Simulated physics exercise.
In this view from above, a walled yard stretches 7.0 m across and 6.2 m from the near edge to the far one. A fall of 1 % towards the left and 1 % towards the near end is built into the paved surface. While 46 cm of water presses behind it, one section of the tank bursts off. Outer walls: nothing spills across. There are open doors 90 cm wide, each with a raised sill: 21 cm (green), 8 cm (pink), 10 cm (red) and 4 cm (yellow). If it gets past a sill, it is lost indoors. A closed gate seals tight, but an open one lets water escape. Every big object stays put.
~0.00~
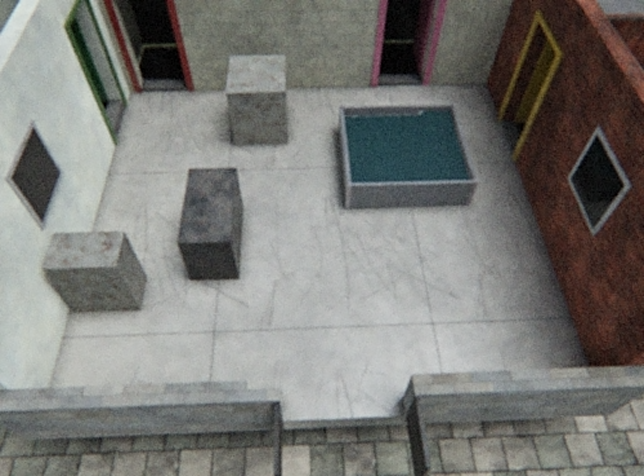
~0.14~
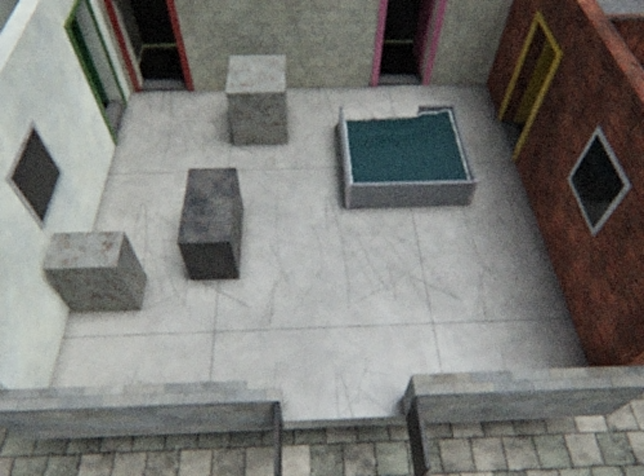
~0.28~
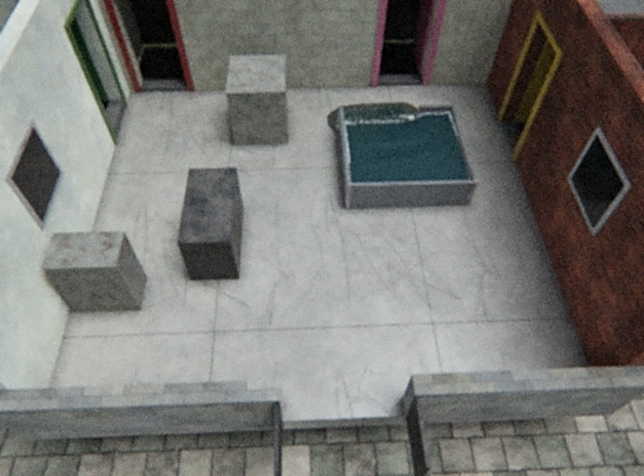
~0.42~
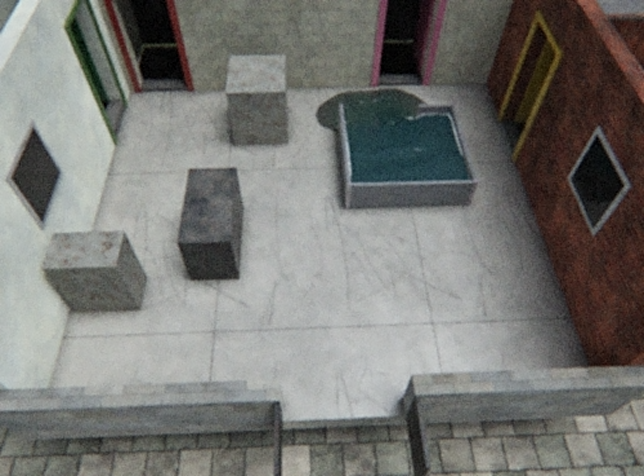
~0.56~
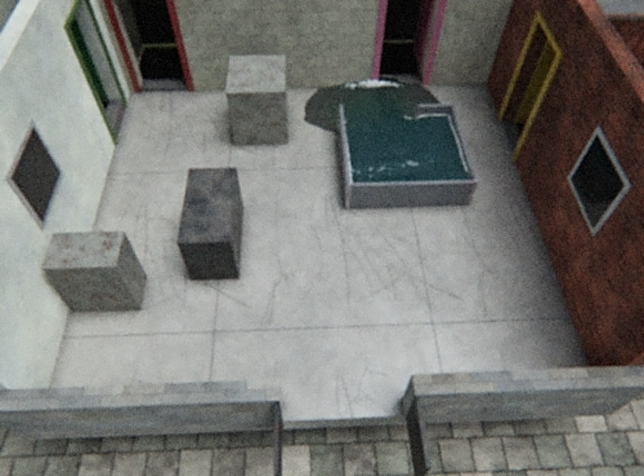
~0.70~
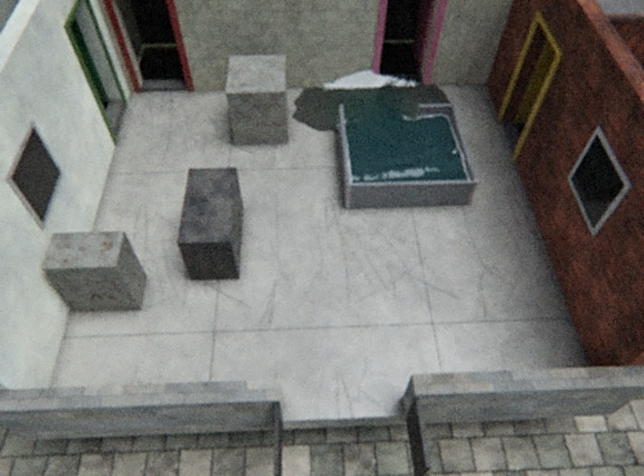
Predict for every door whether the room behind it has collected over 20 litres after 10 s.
Outcome: The green door will see an amount within the limit come in. The pink door will see too much water come in. The red door will see an amount within the limit come in. The yellow door will see an amount within the limit come in.
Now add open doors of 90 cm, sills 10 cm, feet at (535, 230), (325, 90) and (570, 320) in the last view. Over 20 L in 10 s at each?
Well, the first is on the low side, the second is on the high side, and the third is on the low side.
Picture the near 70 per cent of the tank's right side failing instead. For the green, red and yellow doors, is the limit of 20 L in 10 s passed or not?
Note: Green short of the mark, red short of the mark, yellow beyond the mark.
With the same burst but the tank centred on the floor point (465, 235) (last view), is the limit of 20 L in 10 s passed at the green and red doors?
Green: Within limit; red: Within limit.
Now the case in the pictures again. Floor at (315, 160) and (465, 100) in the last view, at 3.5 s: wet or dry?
I'd call them drenched and then drenched.
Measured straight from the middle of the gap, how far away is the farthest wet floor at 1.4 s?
2.6 m.
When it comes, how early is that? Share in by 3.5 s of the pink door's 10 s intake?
Some 90 per cent by then.
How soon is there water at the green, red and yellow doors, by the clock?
Times: Green 2.4 seconds, red 2.2 seconds, yellow 2.4 seconds.
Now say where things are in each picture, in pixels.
In the first picture, still water, 46 cm deep, in the tank at (404, 146).
In the second picture, water pours out on the tank's far side and has run 0.7 m, to a hidden place; typically 5 cm deep outside, 46 cm at the tank's back.
In the third picture, the front is at (333, 116), 0.9 m from the gap on the tank's far side; 0.9 m2 of floor is under water; 46 cm left at the back of the tank.
In the fourth picture, water pours out on the tank's far side and has run 1.2 m, to (413, 97); typically 6 cm deep outside, 46 cm at the tank's back.
In the fifth picture, water pours out on the tank's far side and has run 1.5 m, to (328, 88); typically 6 cm deep outside, 46 cm at the tank's back.
In the sixth picture, water pours out on the tank's far side and has run 1.7 m, to (431, 85); typically 7 cm deep outside, 41 cm at the tank's back.
After 1.4 s water covers 10 % of the floor and is deepest (32 cm) near (362, 93); green door not reached, pink door 22 cm at the sill, 43 L in, red door not reached, yellow door not reached.
After 2.2 s water covers 15 % of the floor and is deepest (27 cm) near (362, 93); green door not reached, pink door 21 cm at the sill, 105 L in, red door 3 cm at the sill, 0 L in, yellow door not reached.
After 3.5 s water covers 30 % of the floor and is deepest (22 cm) near (130, 93); green door 17 cm at the sill, 0 L in, pink door 14 cm at the sill, 160 L in, red door 6 cm at the sill, 0 L in, yellow door 6 cm at the sill, 1 L in.
After 6.0 s water covers 60 % of the floor and is deepest (12 cm) near (93, 274); green door 9 cm at the sill, 0 L in, pink door 8 cm at the sill, 178 L in, red door 6 cm at the sill, 3 L in, yellow door 5 cm at the sill, 6 L in.
After 10.0 s water covers 80 % of the floor and is deepest (9 cm) near (93, 274); green door 5 cm at the sill, 0 L in, pink door 4 cm at the sill, 179 L in, red door 4 cm at the sill, 4 L in, yellow door 3 cm at the sill, 8 L in.
